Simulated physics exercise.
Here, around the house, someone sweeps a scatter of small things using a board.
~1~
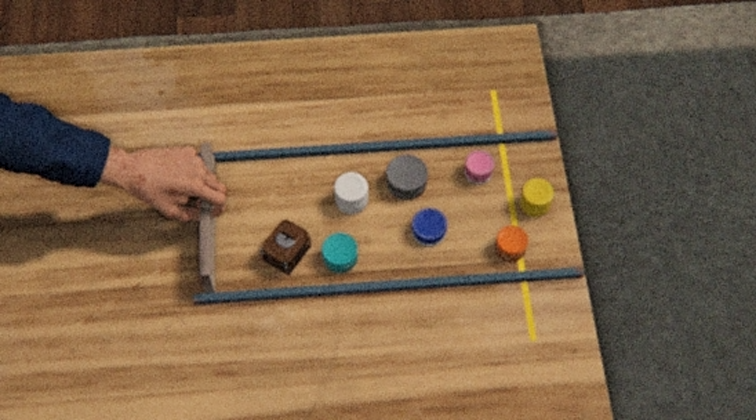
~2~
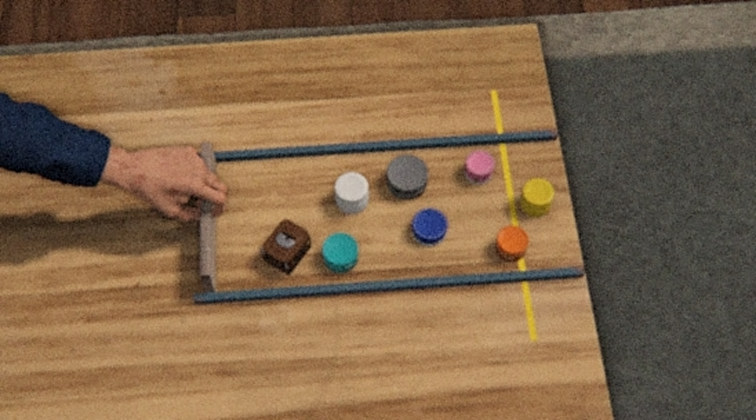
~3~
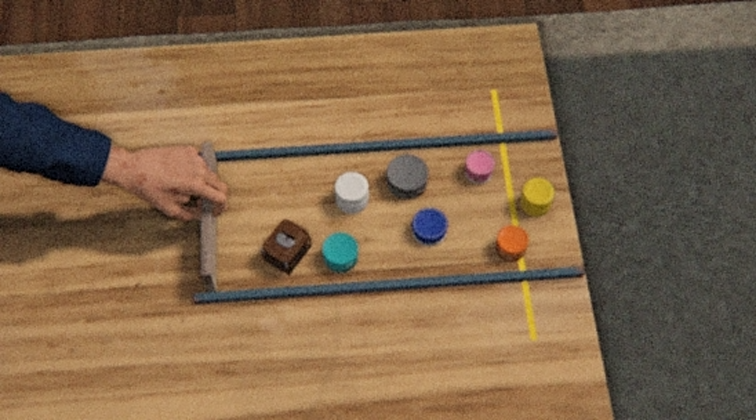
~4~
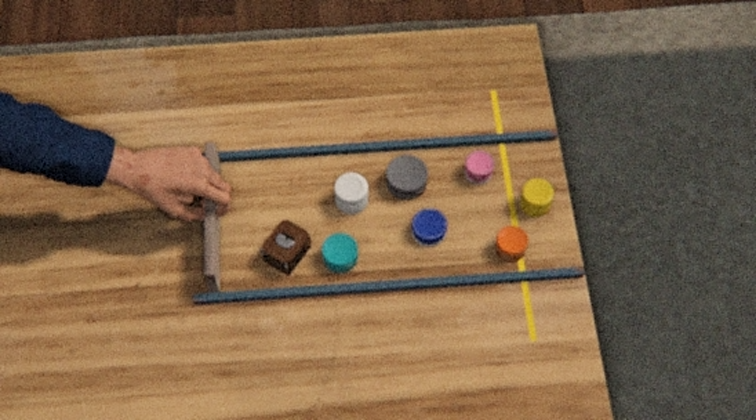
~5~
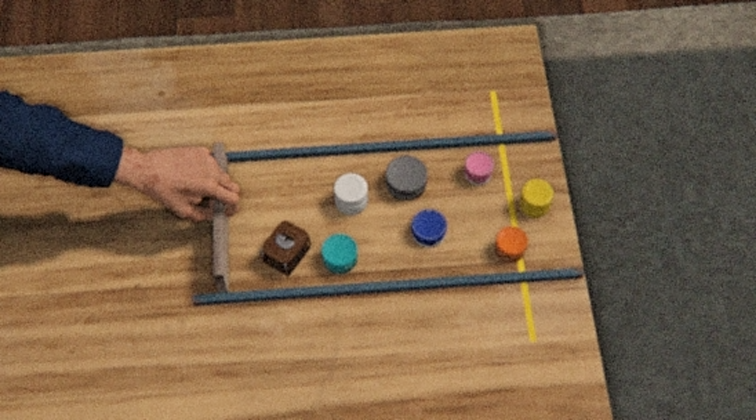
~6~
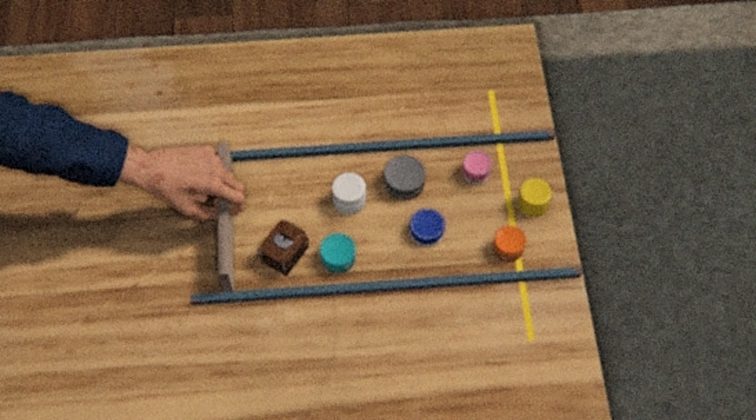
A hand slides a gray board slightly right between two rails, behind scattered small containers.
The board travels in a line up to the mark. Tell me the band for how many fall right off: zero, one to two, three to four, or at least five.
Band: One to two.
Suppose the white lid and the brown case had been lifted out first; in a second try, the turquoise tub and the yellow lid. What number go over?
You'd count 0 the first time and 0 the second time.
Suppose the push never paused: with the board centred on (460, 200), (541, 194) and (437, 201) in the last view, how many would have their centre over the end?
0, 4 and 0.
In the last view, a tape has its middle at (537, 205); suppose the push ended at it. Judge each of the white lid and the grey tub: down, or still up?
The white lid? It does not drop. The grey tub? It does not drop.
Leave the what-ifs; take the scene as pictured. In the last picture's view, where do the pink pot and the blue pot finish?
They finish at roughly (550, 175) and (560, 212) respectively.
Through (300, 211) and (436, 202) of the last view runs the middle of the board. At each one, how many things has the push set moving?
First position 2; second position 6.
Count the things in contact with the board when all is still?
Number in contact with it: 4.
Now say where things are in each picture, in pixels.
In the first frame, yellow lid (536, 198); orange tub (511, 244); pink pot (479, 168); board (208, 217); tape (512, 207).
In the second frame, orange tub (512, 244); board (208, 217).
In the third frame, pink pot (479, 167); white lid (352, 193).
In the fourth frame, yellow lid (536, 198); blue pot (429, 228).
In the fifth frame, orange tub (511, 245); turquoise tub (340, 254).
In the sixth frame, yellow lid (534, 198); orange tub (509, 244); pink pot (477, 168); board (225, 216); tape (510, 207).
Early on, none off yet; yellow lid at rest near (534, 198); orange tub at rest near (509, 244); pink pot at rest near (477, 168).
Finally, the number that fall off is one or two; lost, yellow lid.
